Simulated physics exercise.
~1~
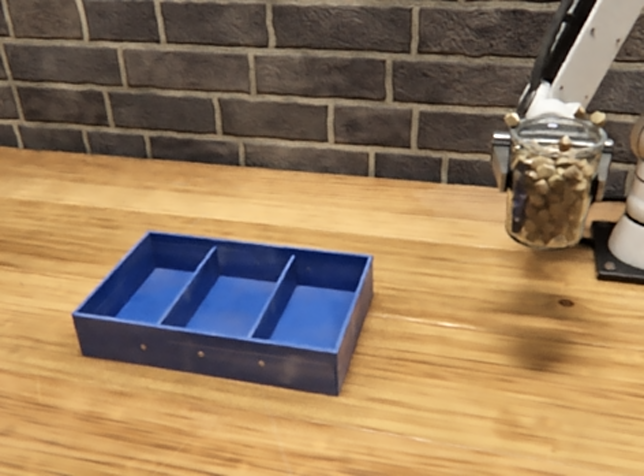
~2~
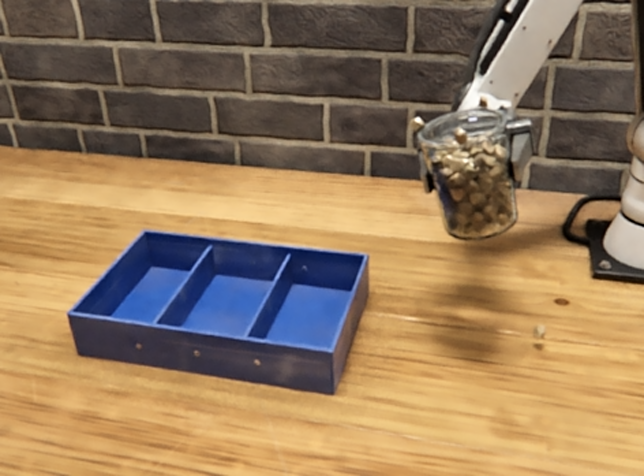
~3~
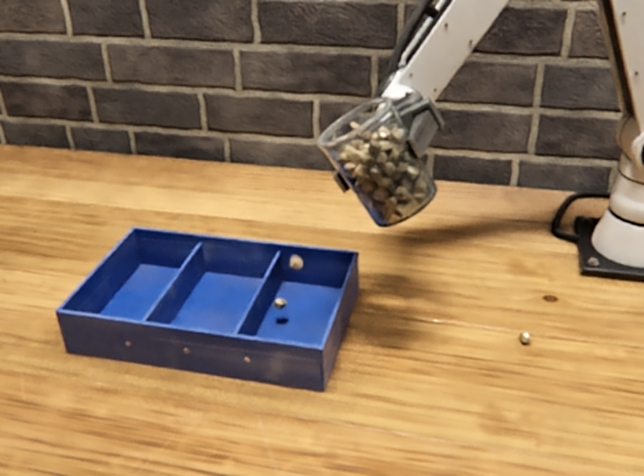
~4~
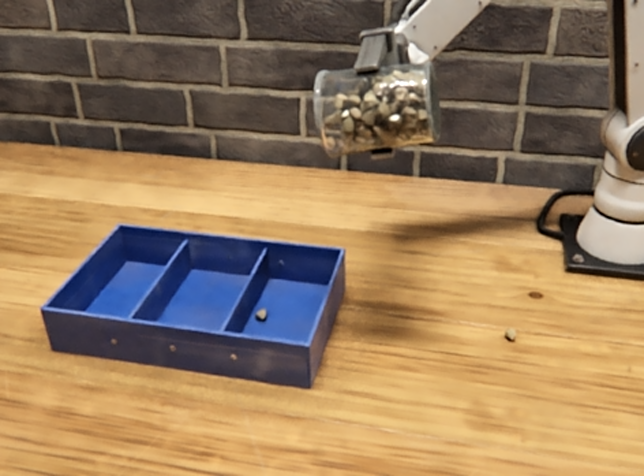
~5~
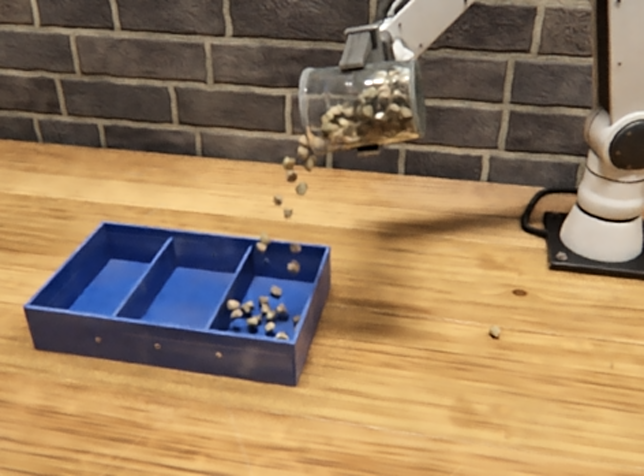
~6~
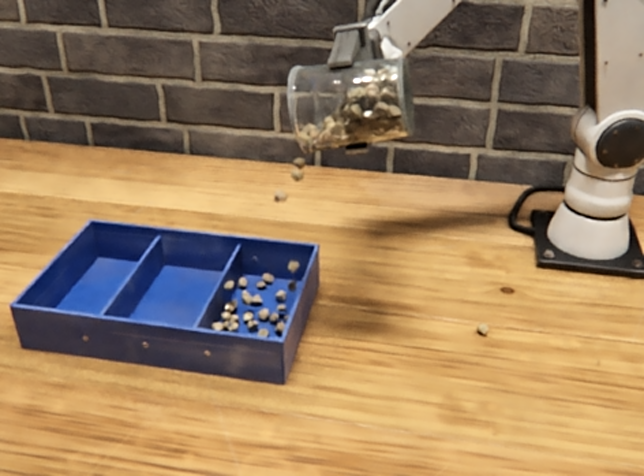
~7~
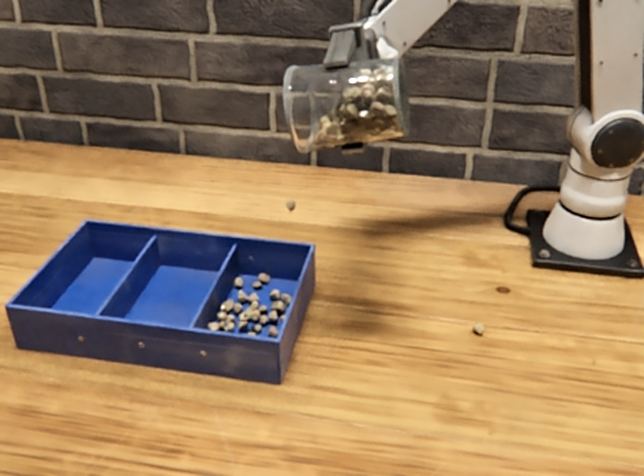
On a wooden tabletop before a dark brick wall, a white robot arm holds a clear tumbler heaped with small pebbles, to the right of a blue tray with three compartments. The arm carries the tumbler left, tipping it as it goes, and a few pebbles drop early, one landing on the table. It then lifts the tumbler onto its side above the tray. A stream of pebbles pours into the right compartment, then thins. Finally one pebble is still falling, the compartment holds a scattered pile, and many pebbles remain in the tumbler.
